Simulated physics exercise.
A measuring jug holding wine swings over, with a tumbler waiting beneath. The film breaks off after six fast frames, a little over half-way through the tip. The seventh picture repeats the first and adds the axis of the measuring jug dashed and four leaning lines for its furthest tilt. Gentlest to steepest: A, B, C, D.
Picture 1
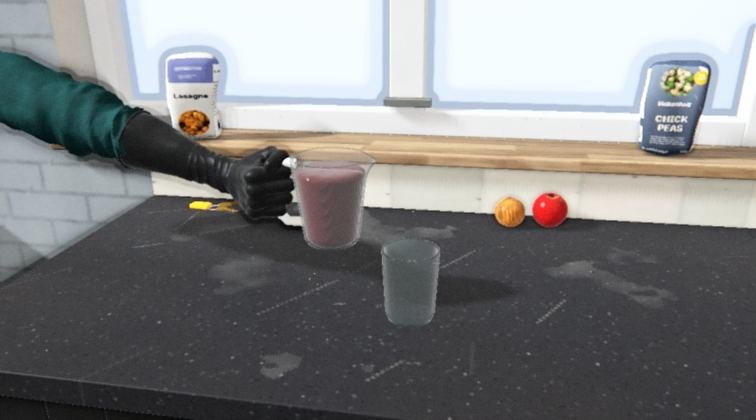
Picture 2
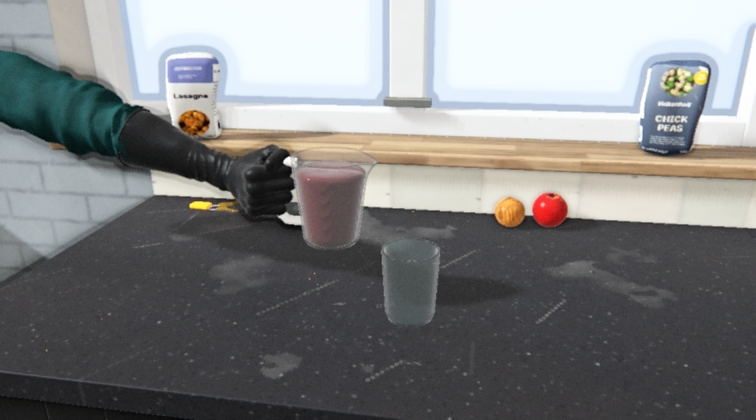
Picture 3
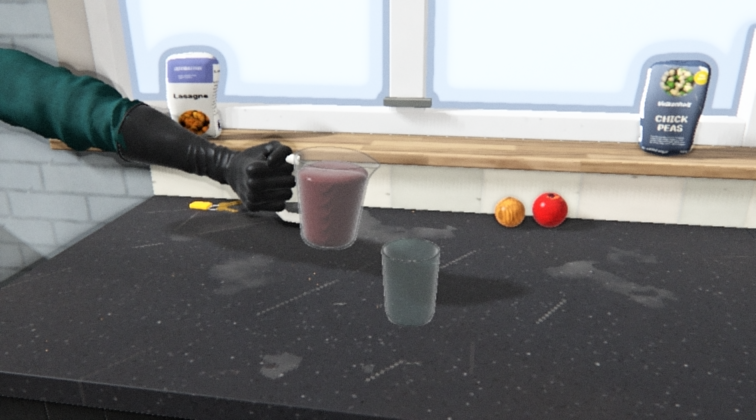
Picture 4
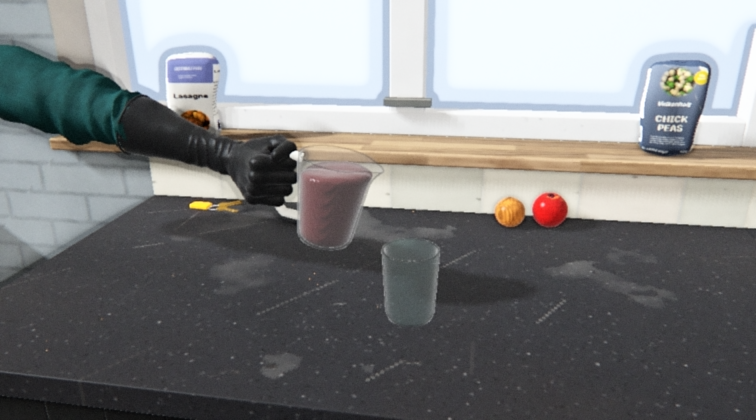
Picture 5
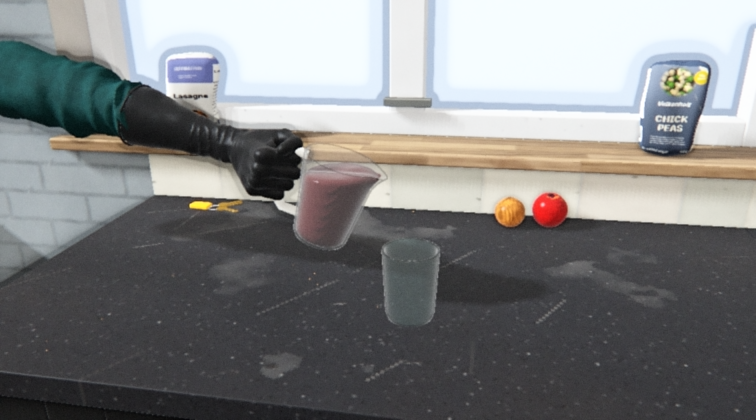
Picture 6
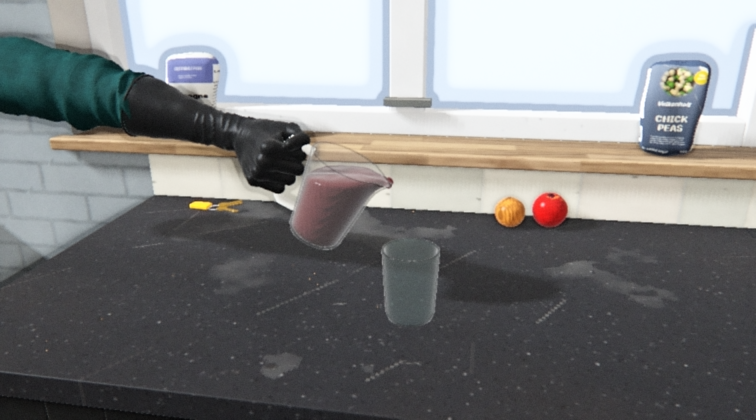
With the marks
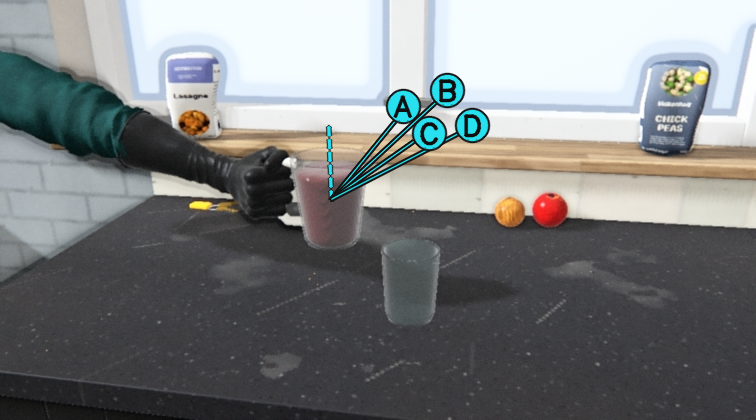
A black-gloved hand tilts a clear jug of reddish liquid rightward until some reaches its lip.
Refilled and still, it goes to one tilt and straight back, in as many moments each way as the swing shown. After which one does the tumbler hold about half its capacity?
C is best.
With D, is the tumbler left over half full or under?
Over half.
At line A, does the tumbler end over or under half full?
Under.
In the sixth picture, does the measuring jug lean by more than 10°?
Yes.
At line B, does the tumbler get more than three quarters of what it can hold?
No, less.
On the marked copy, A at (394, 121); B at (435, 102); C at (413, 141); D at (457, 134).
With A, the tumbler ends with about 25 % of what it can hold.
With B, the tumbler ends with about 38 % of what it can hold.
With C, the tumbler ends with about 52 % of what it can hold.
With D, the tumbler ends with about 68 % of what it can hold.
